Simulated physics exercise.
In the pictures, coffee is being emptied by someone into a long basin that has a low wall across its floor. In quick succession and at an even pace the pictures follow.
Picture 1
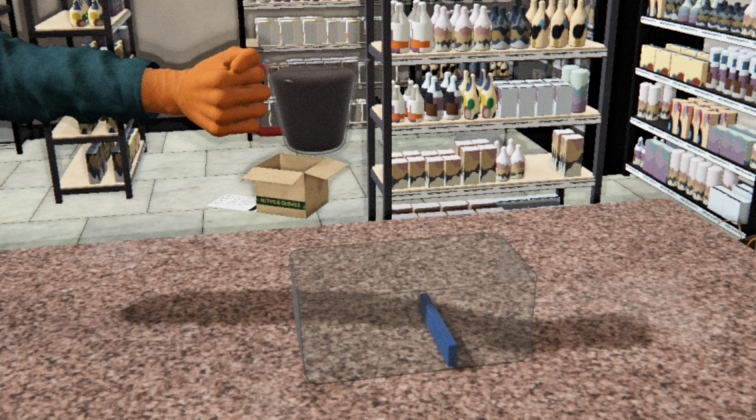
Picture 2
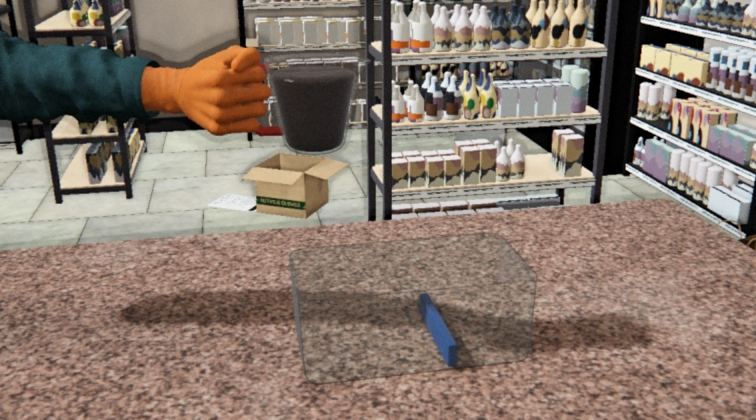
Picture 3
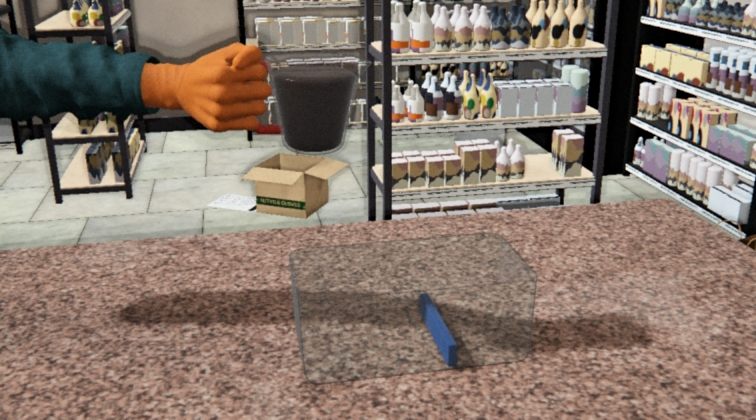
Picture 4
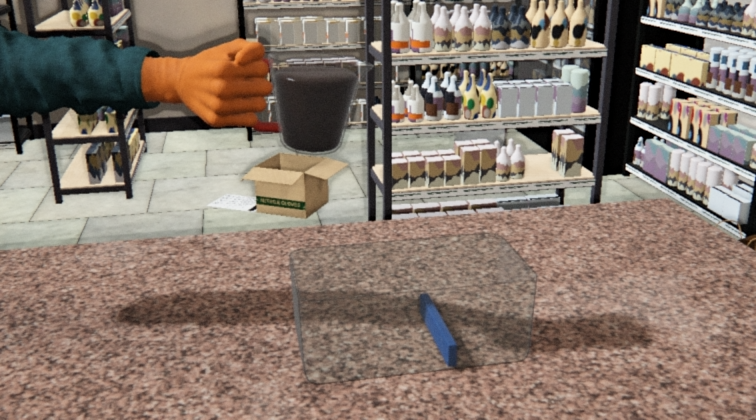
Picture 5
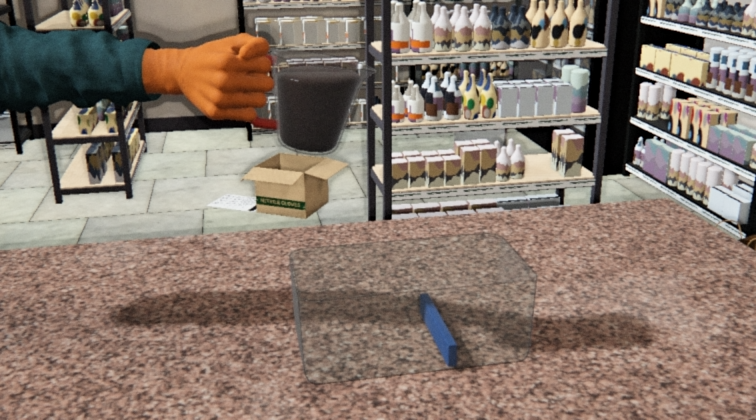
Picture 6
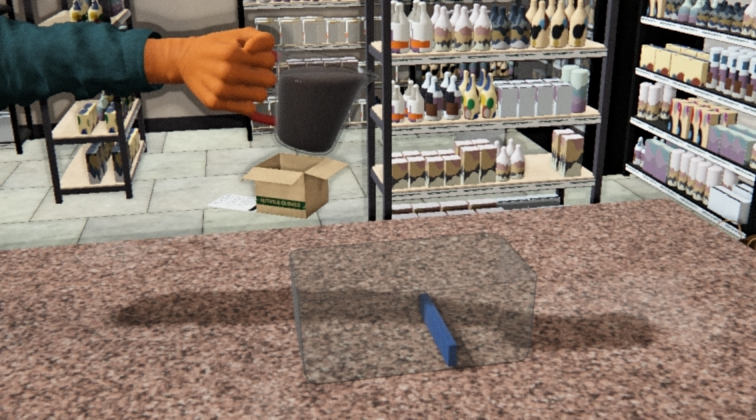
The video shows an orange-gloved hand holding a clear container of dark coffee above a countertop with a transparent basin containing a low blue wall; the container starts upright, then the hand gradually tilts it to the right.
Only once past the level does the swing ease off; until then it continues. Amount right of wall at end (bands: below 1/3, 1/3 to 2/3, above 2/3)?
Once it settles, the part right of the wall is a third to two thirds, I'd say.
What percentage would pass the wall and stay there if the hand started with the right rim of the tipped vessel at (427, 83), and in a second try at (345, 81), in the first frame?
The first start gives some 65 %, the second some 10 %.
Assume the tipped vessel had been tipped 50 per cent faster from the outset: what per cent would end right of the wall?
Roughly 40 %.
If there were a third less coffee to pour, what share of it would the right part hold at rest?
Result: Around 15 per cent.
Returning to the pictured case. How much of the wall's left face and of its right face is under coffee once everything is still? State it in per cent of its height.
30 per cent for the left part, 50 for the right.
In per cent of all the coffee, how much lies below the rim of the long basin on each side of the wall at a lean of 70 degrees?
Left 5 %, right 0 %.
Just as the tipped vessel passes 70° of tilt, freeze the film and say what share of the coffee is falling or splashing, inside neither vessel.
Near 30 parts in a hundred.
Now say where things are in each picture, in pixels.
It leans 0°; its right rim is at (369, 58); the coffee meets the walls at (270, 74) and (355, 70); the long basin's rim runs from (294, 276) to (518, 256); the wall's top is at (437, 319), in the first frame.
It leans 1°; its right rim is at (370, 59); the coffee meets the walls at (270, 73) and (355, 71), in the second frame.
It leans 3°; its right rim is at (371, 61); the coffee meets the walls at (271, 73) and (356, 71), in the third frame.
It leans 6°; its right rim is at (373, 64); the coffee meets the walls at (274, 73) and (358, 72), in the fourth frame.
It leans 10°; its right rim is at (376, 69); the coffee meets the walls at (275, 74) and (362, 73), in the fifth frame.
It leans 16°; its right rim is at (379, 75); the coffee meets the walls at (278, 75) and (367, 74), in the sixth frame.
A moment on, the tilt is 70° and 67 per cent is still to pour, 3 is left of the wall and 1 right of it.
Next, the tilt is 95° and 17 per cent is still to pour, 16 is left of the wall and 37 right of it.
Then the tilt is 96° and 1 per cent is still to pour, 46 is left of the wall and 47 right of it.
Later the tilt is 96° and 0 per cent is still to pour, 50 is left of the wall and 47 right of it.
In the end 50 per cent lies left of the wall, 48 right of it and 2 outside.
